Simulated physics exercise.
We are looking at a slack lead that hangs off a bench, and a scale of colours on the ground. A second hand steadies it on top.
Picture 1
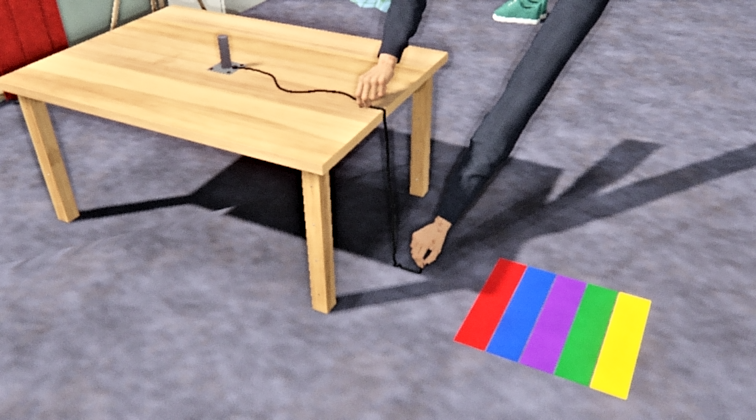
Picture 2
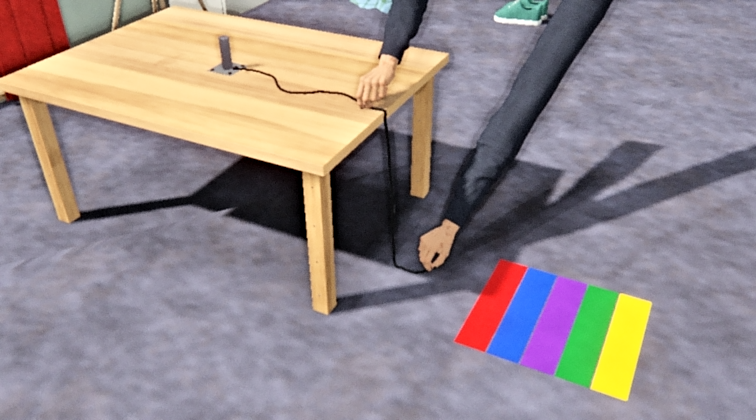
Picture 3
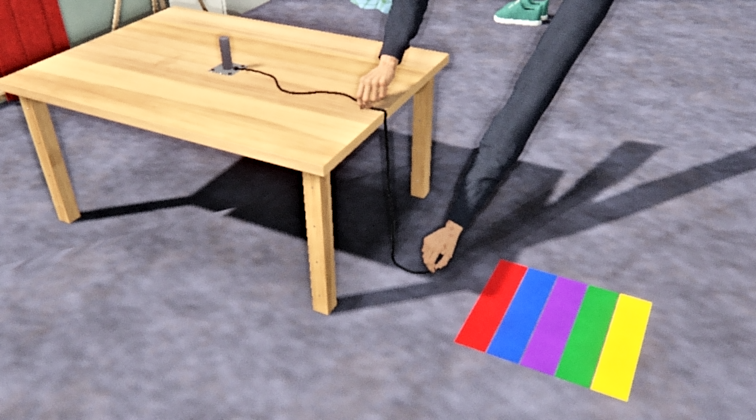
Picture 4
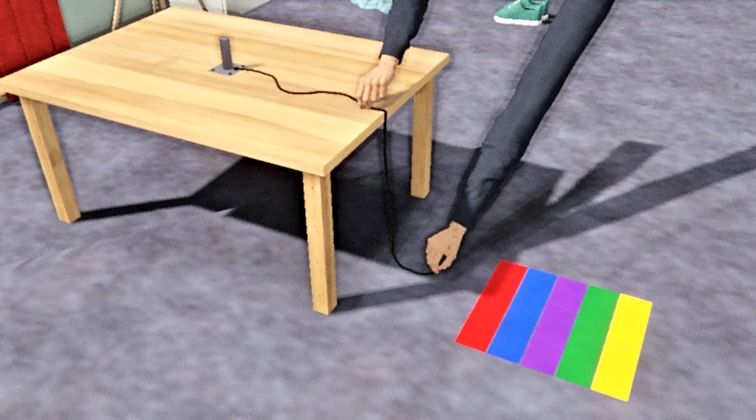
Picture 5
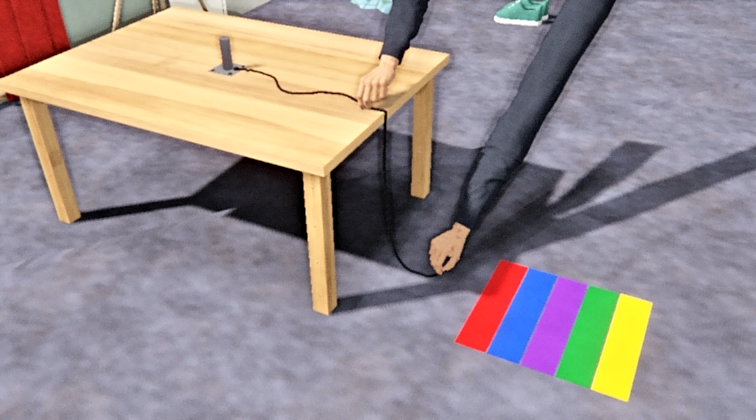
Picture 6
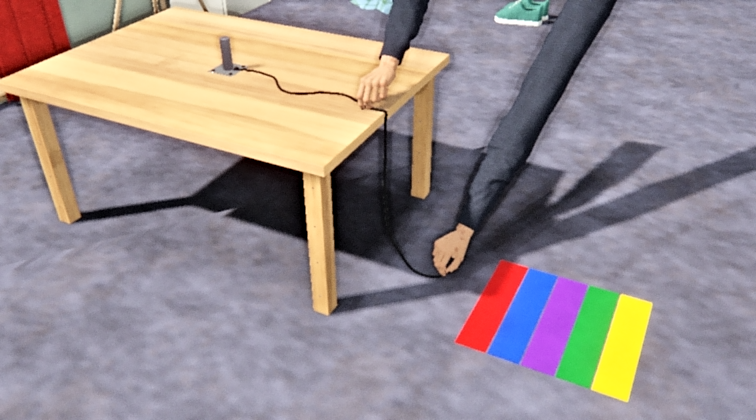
To begin with, one hand rests on a wooden bench's edge while another holds the end of a slack black lead near the ground, left of a strip of five colours. The lower hand then shifts slightly right, drawing the lead's end a little closer to the red band, while the upper hand stays still.
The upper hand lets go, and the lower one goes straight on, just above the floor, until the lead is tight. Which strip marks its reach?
The purple one.
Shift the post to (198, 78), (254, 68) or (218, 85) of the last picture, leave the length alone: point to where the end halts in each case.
About (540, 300), (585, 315) and (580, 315).
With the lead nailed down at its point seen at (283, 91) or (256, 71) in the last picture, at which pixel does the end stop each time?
In that order: (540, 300) and (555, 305).
Soon after, end near (503, 290); over red.
After that, end near (537, 301); over blue.
At the stop, end near (558, 307); over purple. It halts on the purple strip.
